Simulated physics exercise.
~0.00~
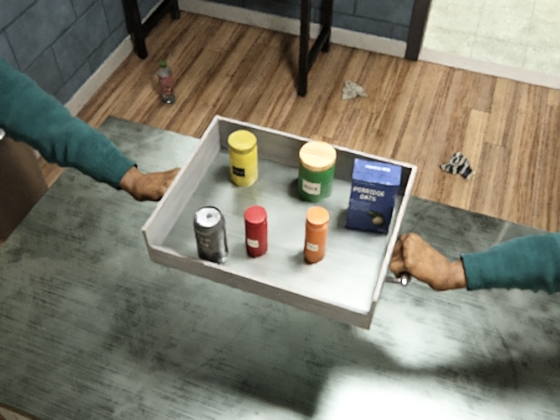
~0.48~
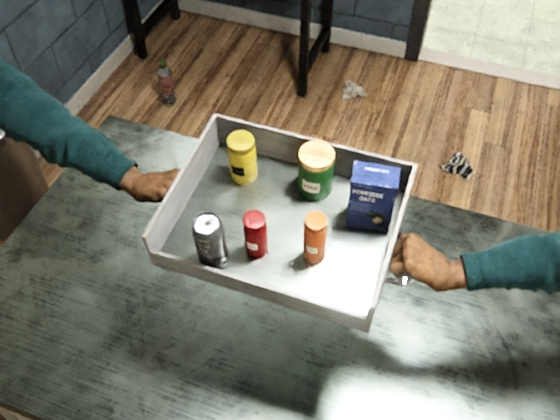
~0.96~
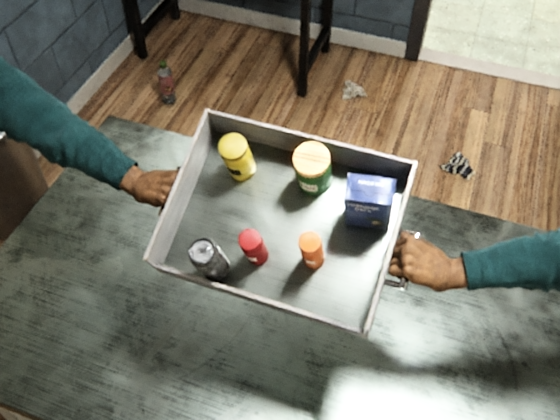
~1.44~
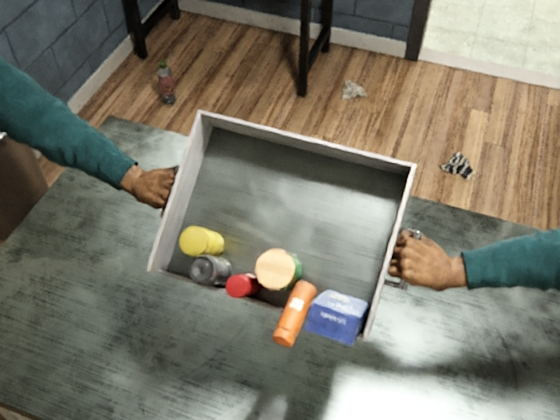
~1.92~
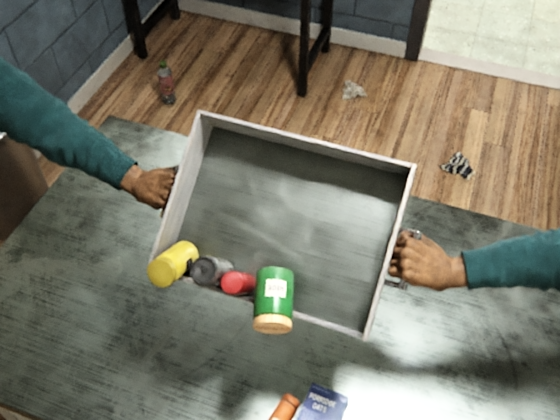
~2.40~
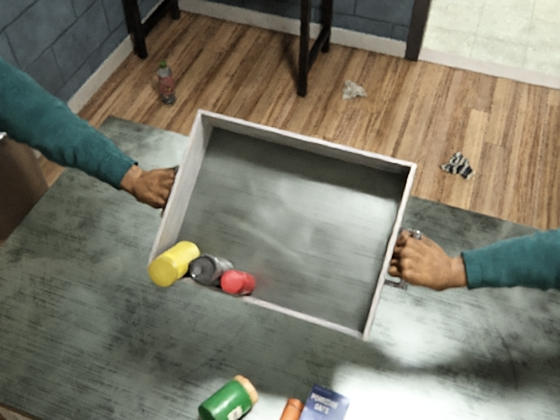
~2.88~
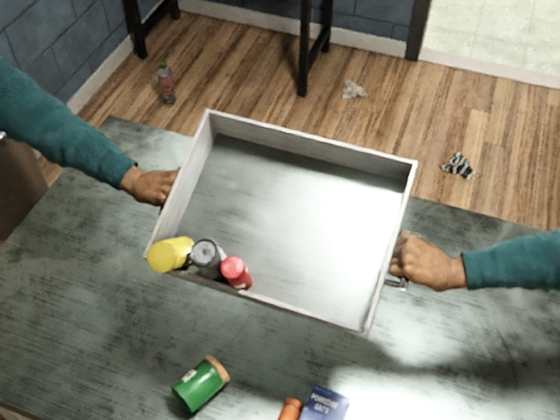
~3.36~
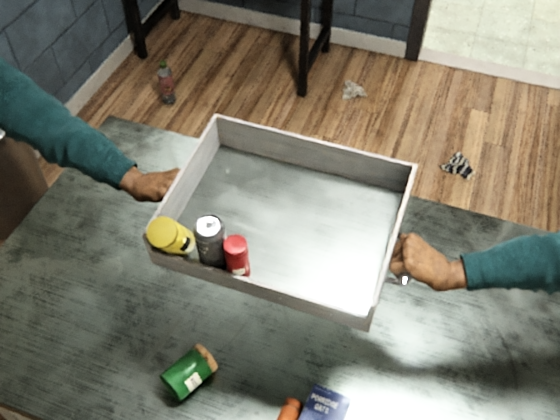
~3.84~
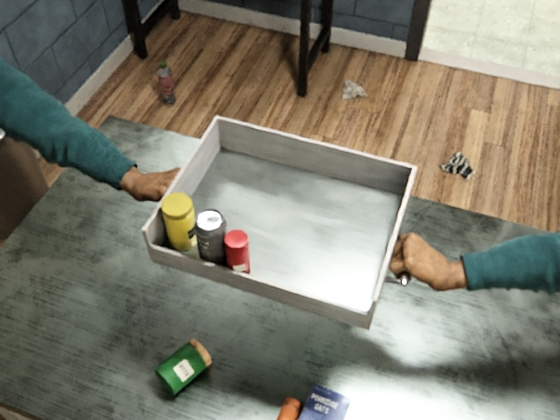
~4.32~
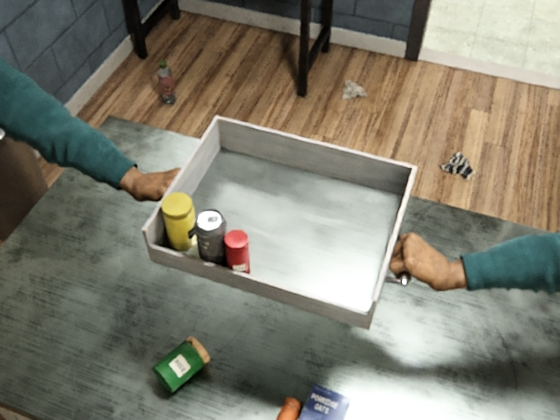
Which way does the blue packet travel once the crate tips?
It moves down the view, sliding to the low near wall of the crate and over it onto the table.
A shallow open crate, held at its sides by two hands above a worn table, tips toward the viewer with a blue packet, jars, shakers and a grey can standing inside. The load slides down and bunches against the low near wall. The orange shaker and the blue packet go over the edge onto the table, and the green jar topples out after them, then shifts left. The hands bring the crate back to level. The yellow jar, grey can and red shaker end upright in the near left part, while the other three lie on the table.
